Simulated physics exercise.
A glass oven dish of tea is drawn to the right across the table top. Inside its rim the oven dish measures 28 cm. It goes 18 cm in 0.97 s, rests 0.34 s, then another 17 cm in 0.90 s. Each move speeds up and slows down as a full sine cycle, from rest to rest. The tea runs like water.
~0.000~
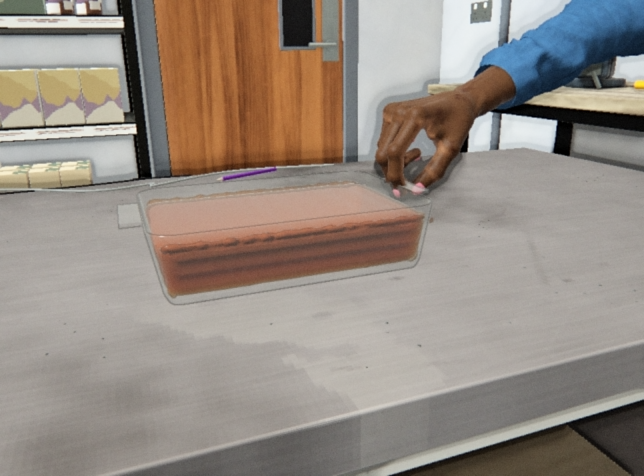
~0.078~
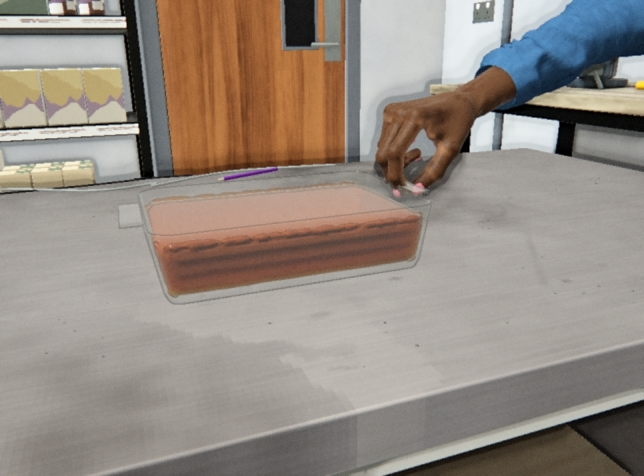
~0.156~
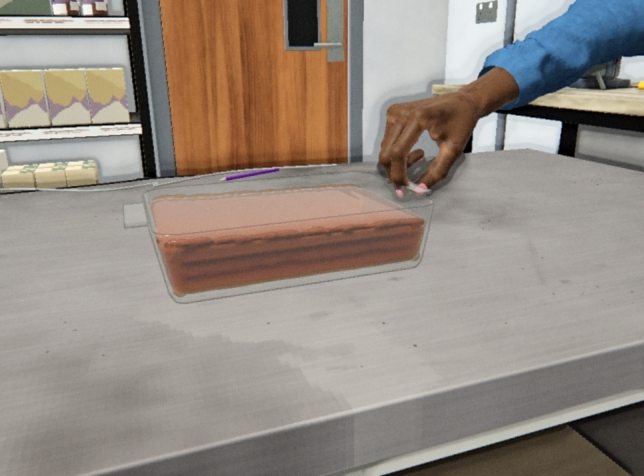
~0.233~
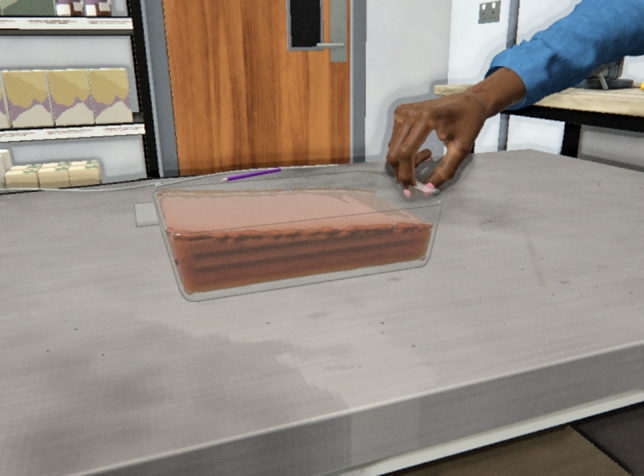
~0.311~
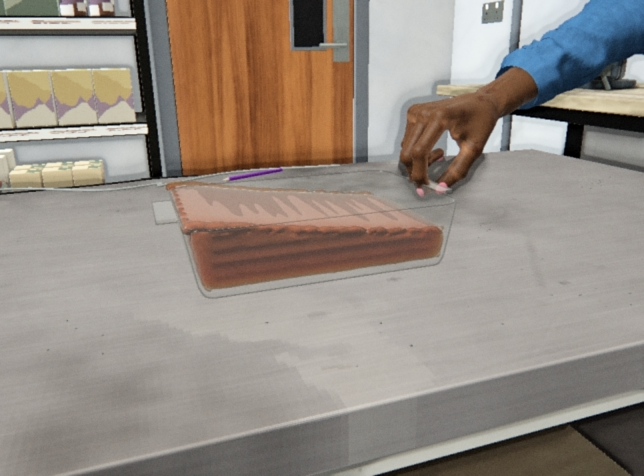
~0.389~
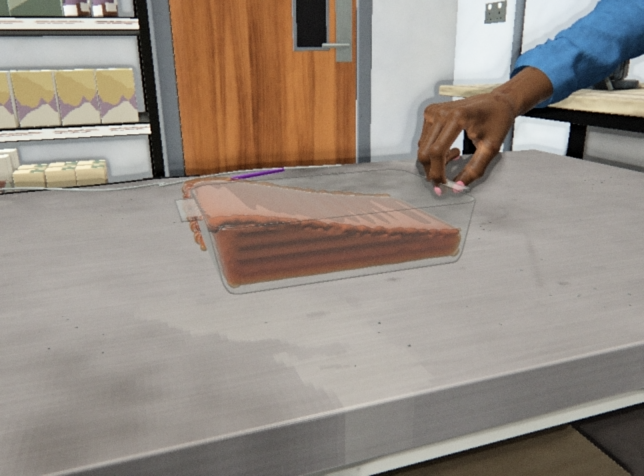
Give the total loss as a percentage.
Loss: About 24 per cent.
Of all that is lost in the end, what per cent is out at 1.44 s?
About 70 per cent.
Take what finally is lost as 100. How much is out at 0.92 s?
Some 50 per cent.
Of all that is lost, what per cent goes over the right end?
Some 70 per cent.
Then, 0.92 s in, it has gone 18 cm; 2 per cent is out over the left end and 9 over the right.
Then, 1.44 s in, it has gone 19 cm; 7 per cent is out over the left end and 10 over the right.
Then, 1.97 s in, it has gone 33 cm; 7 per cent is out over the left end and 10 over the right.
Then, 2.50 s in, it has gone 35 cm; 7 per cent is out over the left end and 14 over the right.
Finally, 24 per cent is out in all, 8 of it over the left end.
